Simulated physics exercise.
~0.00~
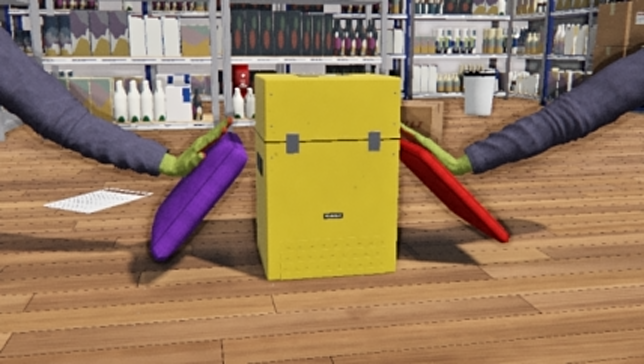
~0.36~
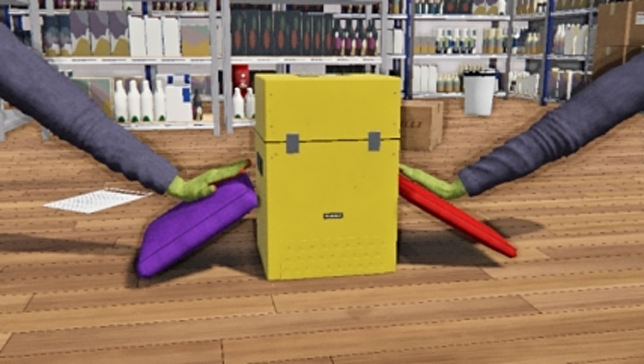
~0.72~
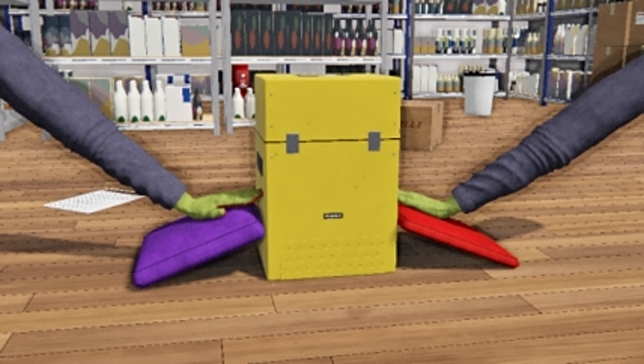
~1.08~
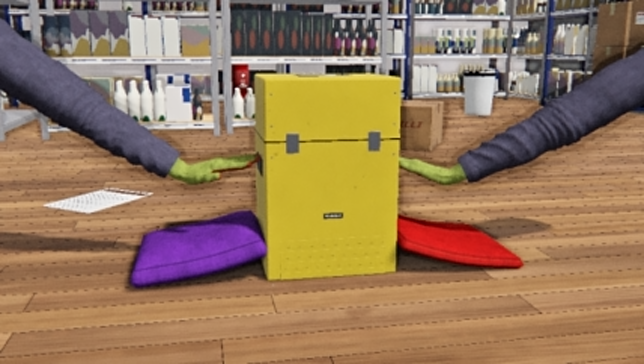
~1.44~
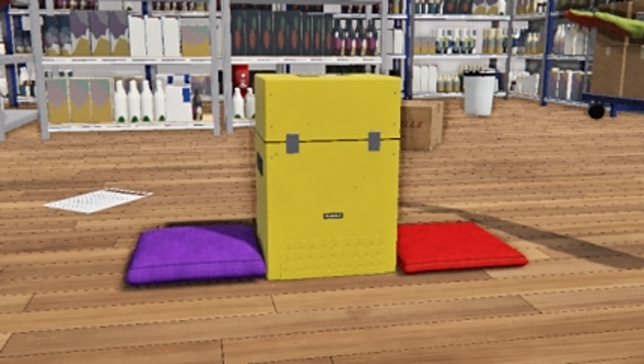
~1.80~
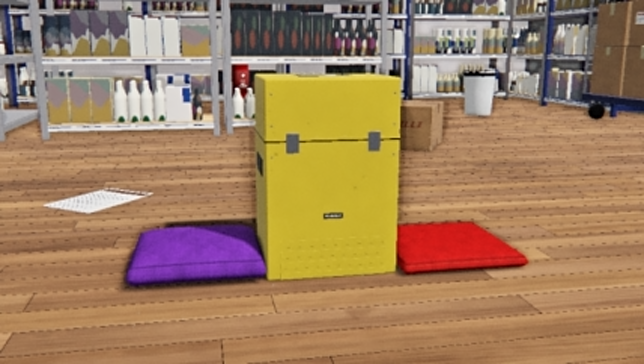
To begin with, two green hands in dark sleeves hold a purple cushion against the left side of a yellow chest and a red seat pad against its right side, on a wooden floor in front of stocked shelves. Both pads tilt lower beneath the hands, their outer edges resting on the floor. They keep sinking until they lie low beside the chest. The hands then let go and draw back out of view, as both pads settle. Finally, the cushion and the seat pad lie flat on either side of the chest, which has not moved.
